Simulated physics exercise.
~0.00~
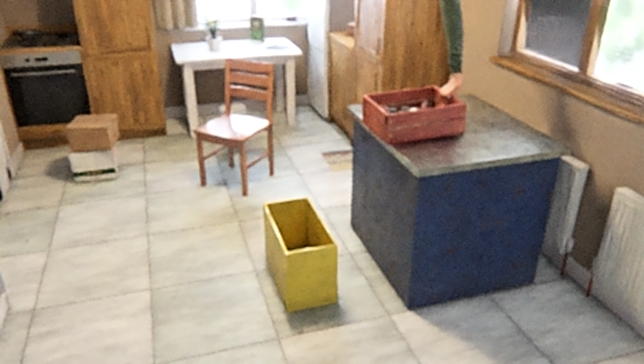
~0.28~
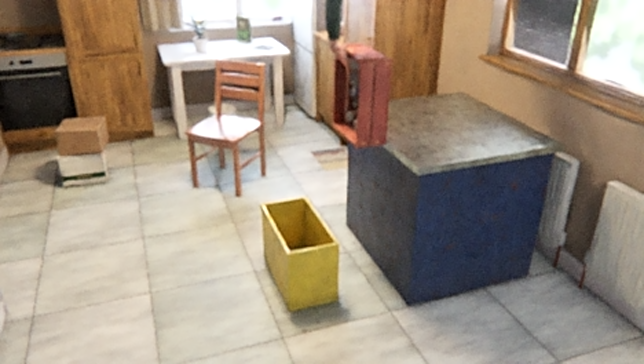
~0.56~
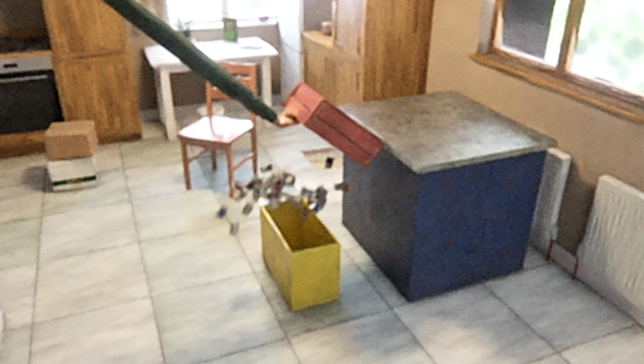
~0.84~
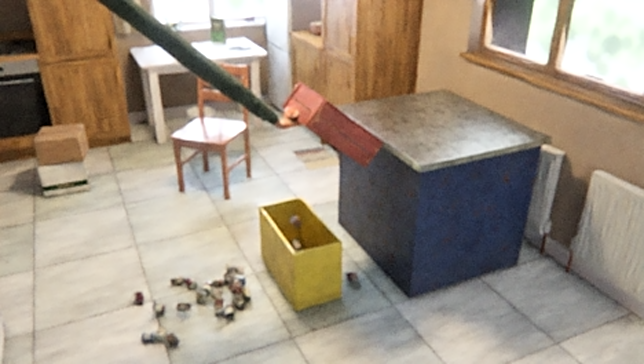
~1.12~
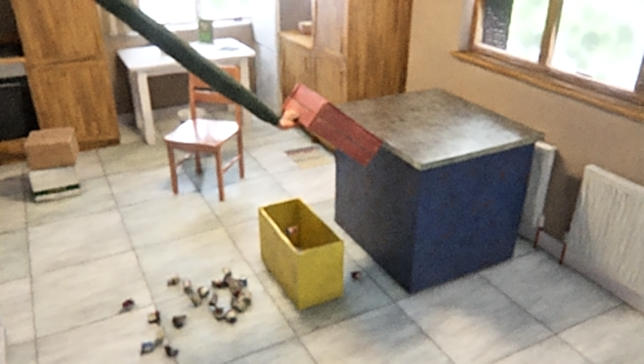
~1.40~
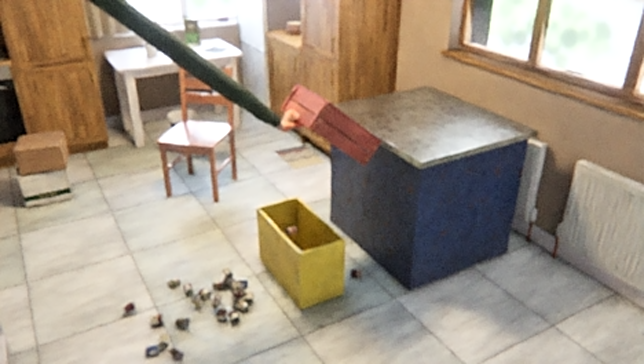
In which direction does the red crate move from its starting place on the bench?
The red crate moves to the left, ending up tipped at the left edge of the bench.
